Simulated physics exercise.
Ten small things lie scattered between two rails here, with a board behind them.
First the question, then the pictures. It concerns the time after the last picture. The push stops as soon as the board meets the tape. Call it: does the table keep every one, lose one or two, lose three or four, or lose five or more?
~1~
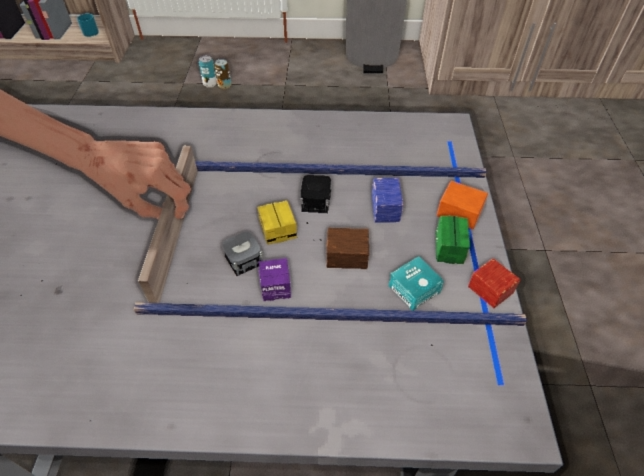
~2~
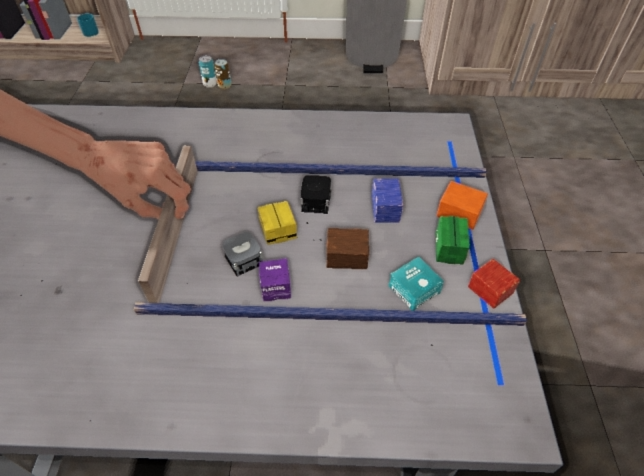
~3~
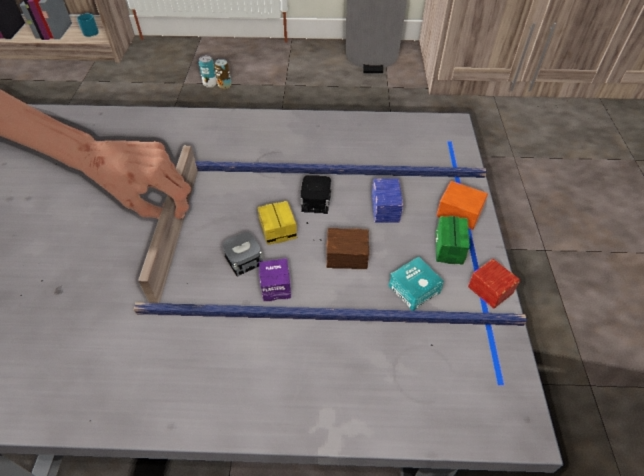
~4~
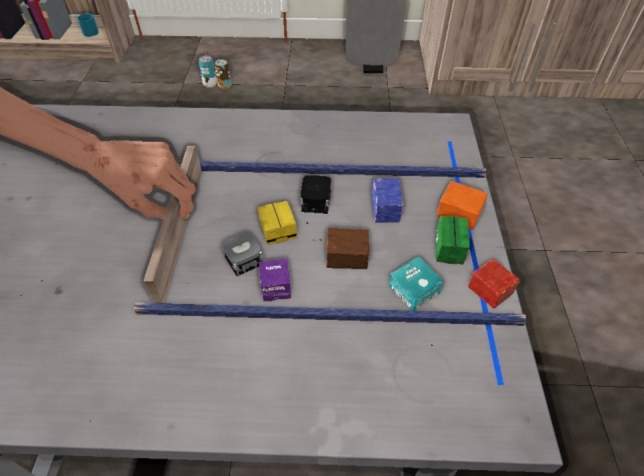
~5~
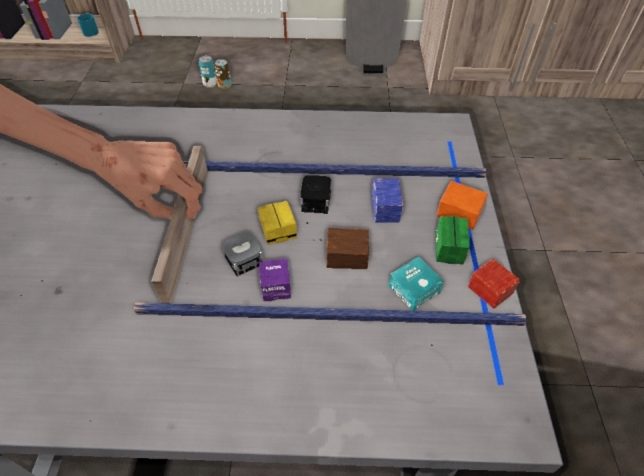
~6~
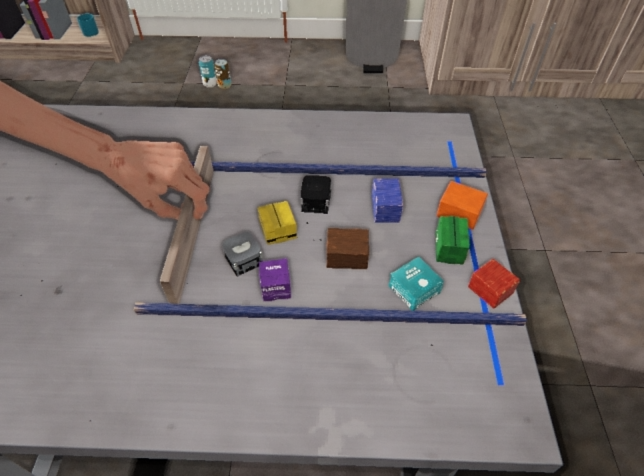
It loses five or more.
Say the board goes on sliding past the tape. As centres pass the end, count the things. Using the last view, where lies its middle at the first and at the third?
About (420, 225), then about (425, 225).
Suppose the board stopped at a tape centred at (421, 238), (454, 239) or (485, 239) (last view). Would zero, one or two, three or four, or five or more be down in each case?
First one or two, then three to four, and last more than four.
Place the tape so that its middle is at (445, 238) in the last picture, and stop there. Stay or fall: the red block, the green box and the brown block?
In short: Red block gone, green box gone, brown block safe.
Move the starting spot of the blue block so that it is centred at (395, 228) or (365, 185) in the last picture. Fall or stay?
One after the other: It ends up falling; it ends up falling.
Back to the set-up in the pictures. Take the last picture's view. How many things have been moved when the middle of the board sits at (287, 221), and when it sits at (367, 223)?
Counts: 3, 8.
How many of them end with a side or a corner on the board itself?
Number in contact with it: 4.
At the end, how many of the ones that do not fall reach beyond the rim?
That comes to 0 of them.
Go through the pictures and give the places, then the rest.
Red block (494, 283); orange block (462, 205); green box (452, 240); board (172, 218); tape (470, 239), in the first picture.
Orange block (462, 205); purple box (275, 280), in the second picture.
Green box (452, 240); brown block (348, 248), in the third picture.
Red block (494, 283); black case (316, 194), in the fourth picture.
Orange block (462, 205); turquoise box (416, 284), in the fifth picture.
Red block (494, 283); orange block (462, 205); green box (452, 240); board (191, 219); tape (470, 239), in the sixth picture.
Soon after, none off yet; red block at rest near (494, 283); orange block at rest near (462, 205); green box at rest near (452, 240).
By the end, the number that fall off is five or more; fallen, brown block, blue block, turquoise box, green box, orange block and red block.
